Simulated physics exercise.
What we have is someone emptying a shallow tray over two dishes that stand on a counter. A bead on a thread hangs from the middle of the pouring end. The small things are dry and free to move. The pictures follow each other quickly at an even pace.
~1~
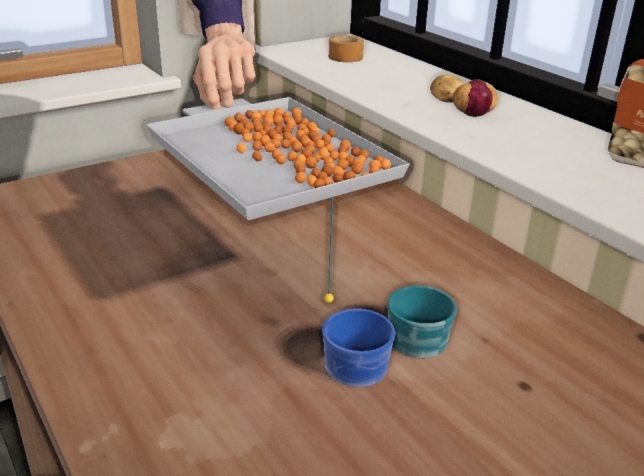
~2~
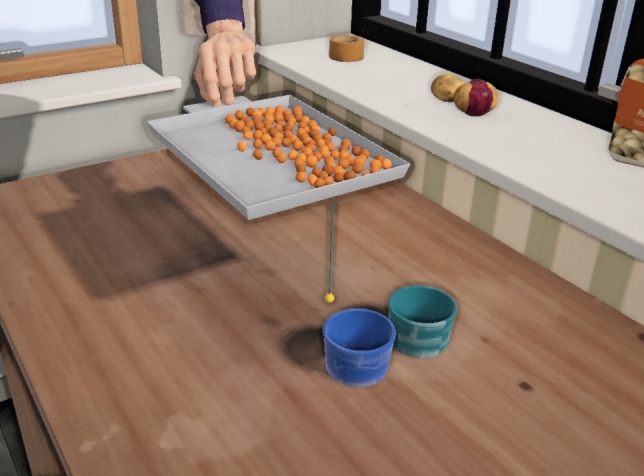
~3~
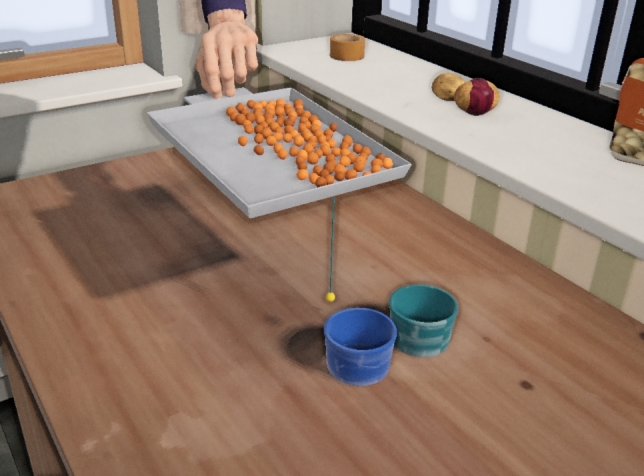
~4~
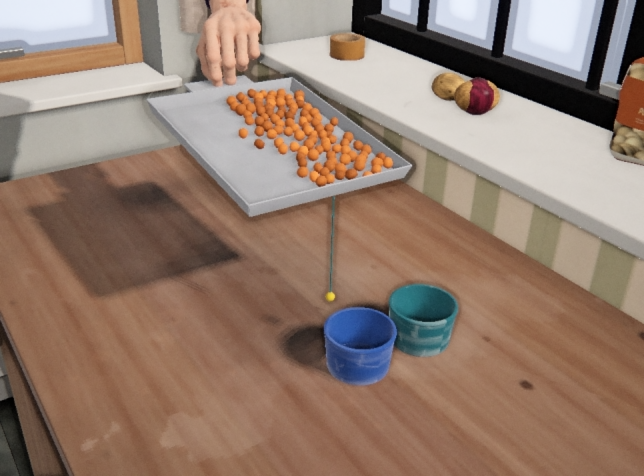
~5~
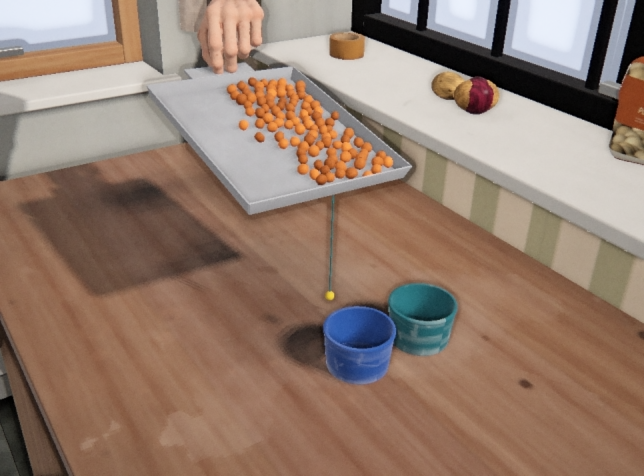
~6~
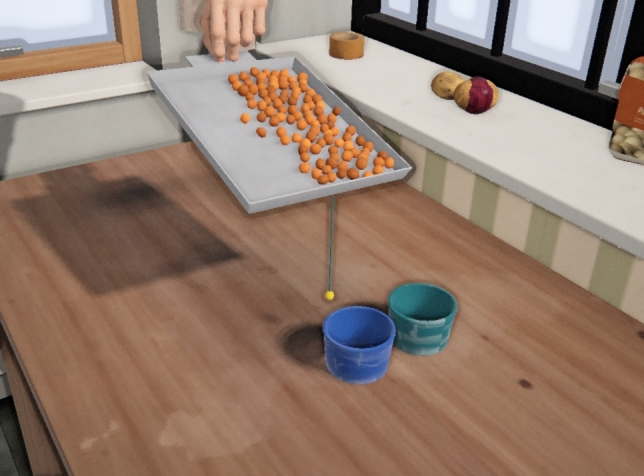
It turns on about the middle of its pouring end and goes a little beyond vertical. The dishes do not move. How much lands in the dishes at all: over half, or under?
Caught overall: More than half.
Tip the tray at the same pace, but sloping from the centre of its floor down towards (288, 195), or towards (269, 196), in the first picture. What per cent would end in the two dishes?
The first gives 20 %, the second 0 %.
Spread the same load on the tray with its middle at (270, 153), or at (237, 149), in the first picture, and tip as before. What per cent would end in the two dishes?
About 50 and 70 per cent.
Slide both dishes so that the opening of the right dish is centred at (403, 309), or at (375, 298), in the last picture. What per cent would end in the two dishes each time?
About 60 and 20 per cent.
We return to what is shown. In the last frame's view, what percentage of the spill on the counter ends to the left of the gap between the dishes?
It comes to 50 per cent or so.
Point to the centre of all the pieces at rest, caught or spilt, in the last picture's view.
Close to (408, 338).
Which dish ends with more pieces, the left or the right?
It is the right one.
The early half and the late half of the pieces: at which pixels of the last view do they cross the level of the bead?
Around (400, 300) and then (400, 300).
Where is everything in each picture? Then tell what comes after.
Corners of the pouring end near (248, 205) and (404, 163), level; middle of the load near (293, 141), coated peanuts; left dish near (378, 364); right dish near (442, 336); bead on its thread near (329, 298), in the first frame.
Corners of the pouring end near (249, 204) and (404, 163), level; middle of the load near (293, 140), in the second frame.
Corners of the pouring end near (250, 203) and (406, 163), tipped barely, lowest at the right corner; middle of the load near (295, 135), in the third frame.
Corners of the pouring end near (251, 202) and (406, 164), tipped a little, lowest at the right corner; middle of the load near (295, 129), in the fourth frame.
Corners of the pouring end near (251, 201) and (406, 165), tipped a little, lowest at the right corner; middle of the load near (296, 122), in the fifth frame.
Corners of the pouring end near (252, 200) and (406, 166), tipped a little, lowest at the right corner; middle of the load near (298, 117); left dish near (379, 361); right dish near (442, 333), in the sixth frame.
Shortly afterwards, tray tipped steeply; all but a few on the tray; only a few in the air.
Next, tray tipped past a quarter turn; a little on the tray; near a quarter in the left dish; near a quarter in the right dish; a little outside both; near a third in the air.
Some moments later, tray tipped past a quarter turn; near a quarter in the left dish; near half in the right dish; near a quarter outside both.
In the end, tray tipped past a quarter turn; near a quarter in the left dish; near half in the right dish; near a quarter outside both.
